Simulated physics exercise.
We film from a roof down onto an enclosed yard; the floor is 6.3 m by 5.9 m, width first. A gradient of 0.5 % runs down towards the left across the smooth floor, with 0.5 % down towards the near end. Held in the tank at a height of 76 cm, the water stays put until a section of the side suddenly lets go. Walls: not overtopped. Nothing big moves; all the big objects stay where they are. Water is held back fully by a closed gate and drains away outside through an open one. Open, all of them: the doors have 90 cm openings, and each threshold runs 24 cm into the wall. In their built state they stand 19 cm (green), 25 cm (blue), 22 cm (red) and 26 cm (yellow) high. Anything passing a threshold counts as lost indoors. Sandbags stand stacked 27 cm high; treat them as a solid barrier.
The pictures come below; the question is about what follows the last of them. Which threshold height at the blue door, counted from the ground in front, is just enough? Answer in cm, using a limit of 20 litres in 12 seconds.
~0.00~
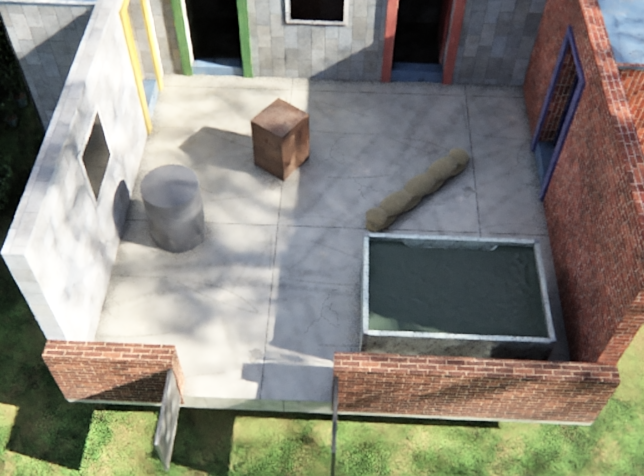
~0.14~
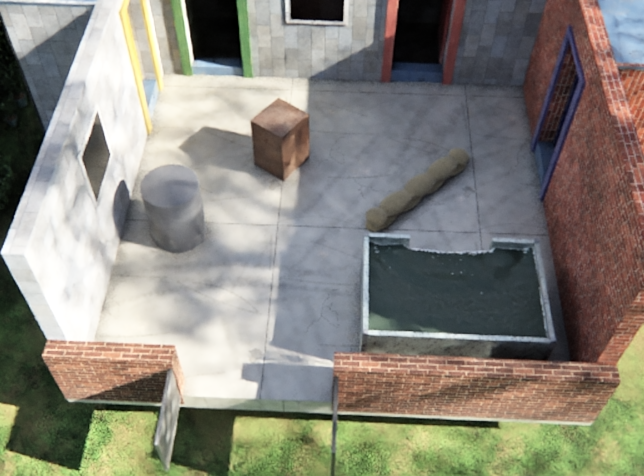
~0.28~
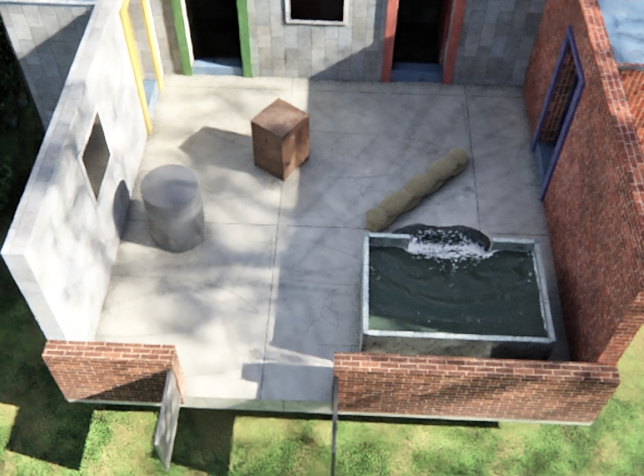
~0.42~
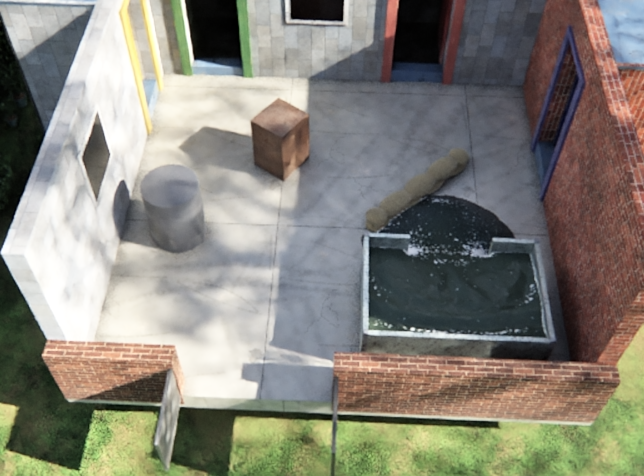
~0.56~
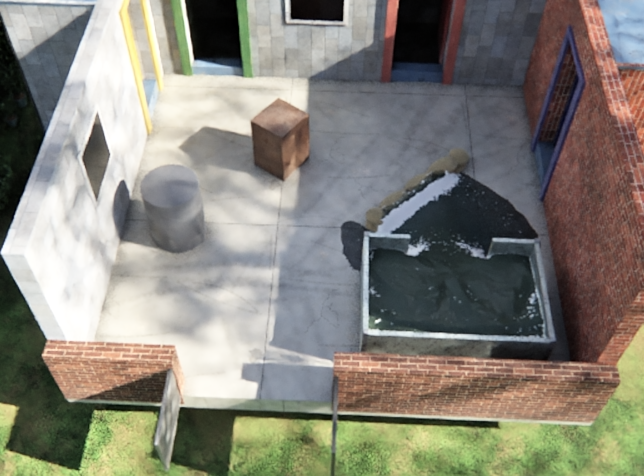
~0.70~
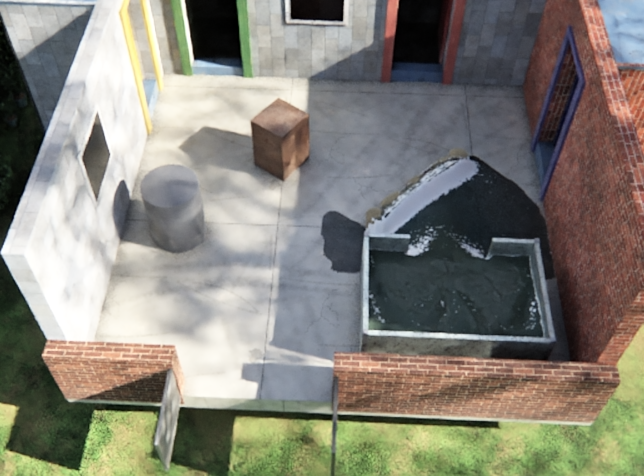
A height of roughly 35 cm is just enough.
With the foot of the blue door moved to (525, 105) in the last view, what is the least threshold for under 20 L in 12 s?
Roughly 29 cm.
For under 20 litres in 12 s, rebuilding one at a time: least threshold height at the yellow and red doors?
Close to 13.0 cm (yellow) and close to 9.0 cm (red).
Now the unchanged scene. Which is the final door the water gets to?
The yellow door.
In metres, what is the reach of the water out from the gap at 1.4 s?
4.2 m.
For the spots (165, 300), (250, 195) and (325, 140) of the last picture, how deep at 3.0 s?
Ordered as asked: 1, 1, 1 cm.
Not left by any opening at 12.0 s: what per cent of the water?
Close to 86 in a hundred.
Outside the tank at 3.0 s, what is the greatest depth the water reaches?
It gets to close to 34 centimetres there.
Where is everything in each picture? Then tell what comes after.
Still water, 76 cm deep, in the tank at (454, 288); the blue door at (554, 126) is dry, in the first frame.
Water pours out on the far side and has run 0.3 m, to a hidden place; about 11 cm deep outside, 76 cm at the back, in the second frame.
The front is at (412, 230), 0.8 m from the gap on the far side; 1.1 m2 of floor is wet, 73 cm left at the back, in the third frame.
The gap is on the far side, the front 1.4 m out at (426, 199); the back of the tank holds 65 cm, in the fourth frame.
Water pours out on the far side and has run 1.9 m, to (456, 177); about 9 cm deep outside, 65 cm at the back, in the fifth frame.
The gap is on the far side, the front 2.3 m out at (477, 161); the back of the tank holds 61 cm; 0.5 m in a straight line remain to the blue door at (554, 126), in the sixth frame.
After 1.4 s water covers 25 % of the floor, deepest (43 cm) near (403, 223); 34 cm at the blue door, 2 litres in over its 25 cm threshold.
After 3.0 s water covers 40 % of the floor, deepest (34 cm) near (504, 89); 29 cm at the blue door, 74 litres in over its 25 cm threshold.
After 12.0 s water covers 95 % of the floor, deepest (12 cm) near (89, 362); 5 cm at the blue door, 82 litres in over its 25 cm threshold.
At the blue door as built, the water arrived by 1.0 s and peaked near 39 cm at 1.8 s.
Run again over the same 12 s with other heights there, 45 litres in over 29.5 cm, 5 litres over 41 cm. The limit of 20 litres is kept from about 35 cm up.
